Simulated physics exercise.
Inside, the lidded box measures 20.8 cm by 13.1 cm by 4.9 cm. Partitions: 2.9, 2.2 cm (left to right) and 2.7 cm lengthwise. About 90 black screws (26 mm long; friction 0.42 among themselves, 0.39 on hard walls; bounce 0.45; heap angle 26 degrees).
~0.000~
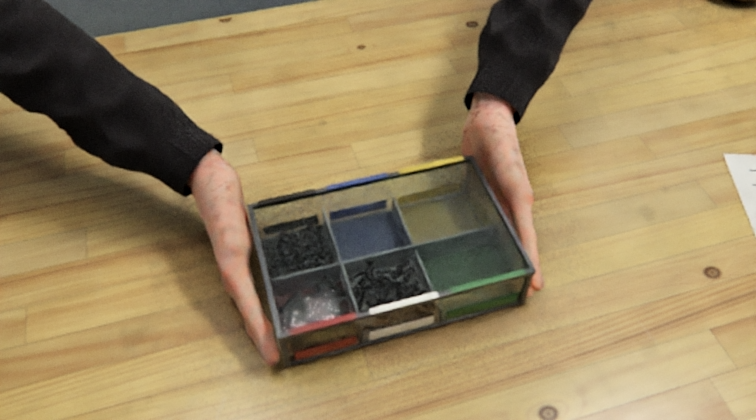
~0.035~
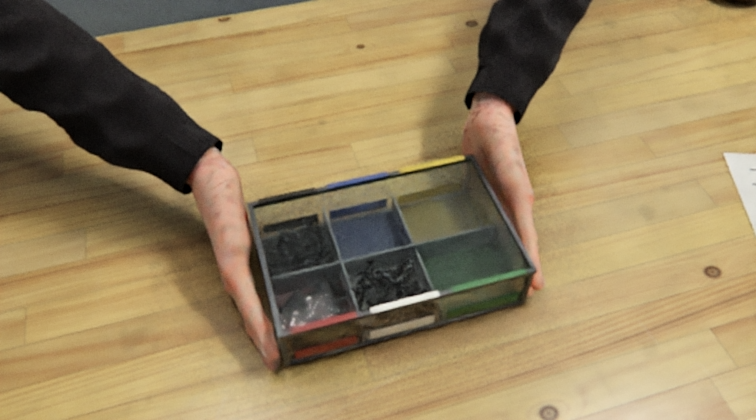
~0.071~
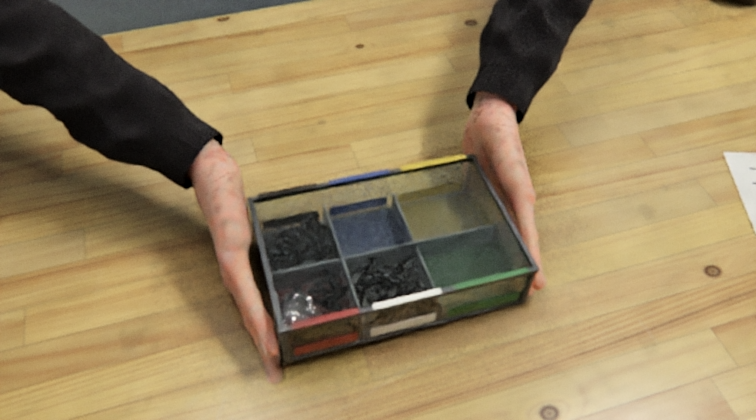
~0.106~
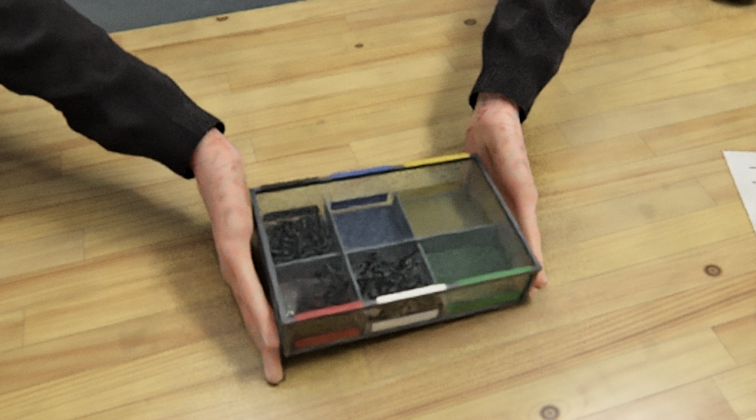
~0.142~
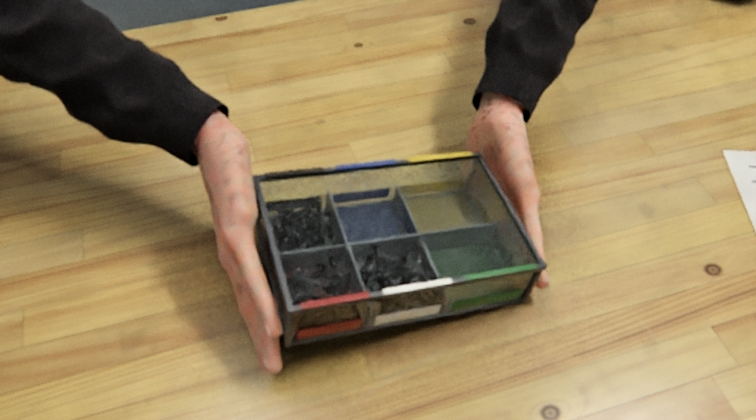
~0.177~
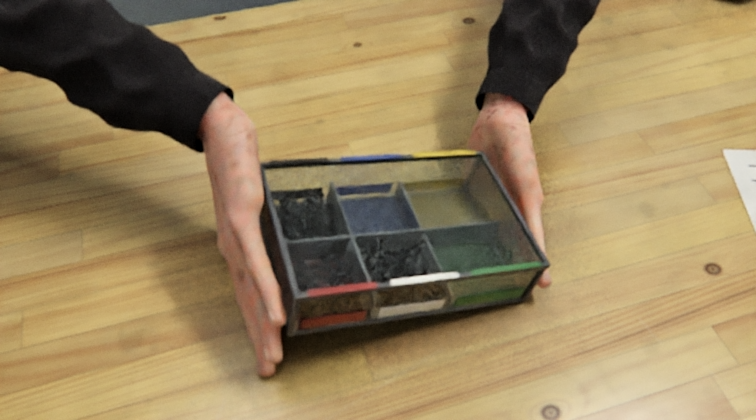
A pale wooden tabletop with a dark strip beyond its far edge is seen from above at an angle, the view staying still. Two hands in black sleeves hold a clear-lidded box with six compartments, edged in black, blue and yellow behind and red, white and green in front, with dark screws in some compartments at left and centre. The hands gradually tilt the box slightly, its back rising.
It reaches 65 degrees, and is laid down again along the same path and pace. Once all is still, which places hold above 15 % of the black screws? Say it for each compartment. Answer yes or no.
Red compartment: Yes; blue compartment: No; green compartment: No; yellow compartment: No; white compartment: Yes; black compartment: Yes.
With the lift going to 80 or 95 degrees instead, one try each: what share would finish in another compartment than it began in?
Some 35 and 85 per cent.
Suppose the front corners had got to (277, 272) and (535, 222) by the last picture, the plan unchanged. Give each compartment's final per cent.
Red 30; blue 5; green 0; yellow 5; white 30; black 30.
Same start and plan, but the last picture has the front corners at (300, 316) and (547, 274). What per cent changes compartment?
It would be near 15 per cent.
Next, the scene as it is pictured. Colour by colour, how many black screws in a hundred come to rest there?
Red 30, blue 0, green 5, yellow 0, white 35, black 30.
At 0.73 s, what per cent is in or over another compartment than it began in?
Roughly 5 per cent.
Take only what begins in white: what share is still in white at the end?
About 90 per cent.
After 0.73 s, tilt 65 degrees; red 30 %, white 40 %, black 30 %.
Then, at 1.09 s, tilt 28 degrees; red 30 %, green 5 %, white 35 %, black 30 %.
Then, at 1.55 s, tilt 0 degrees; red 30 %, green 5 %, white 35 %, black 30 %.
At rest (1.9 s), red 30 %, blue 0 %, green 5 %, yellow 0 %, white 35 %, black 30 %.
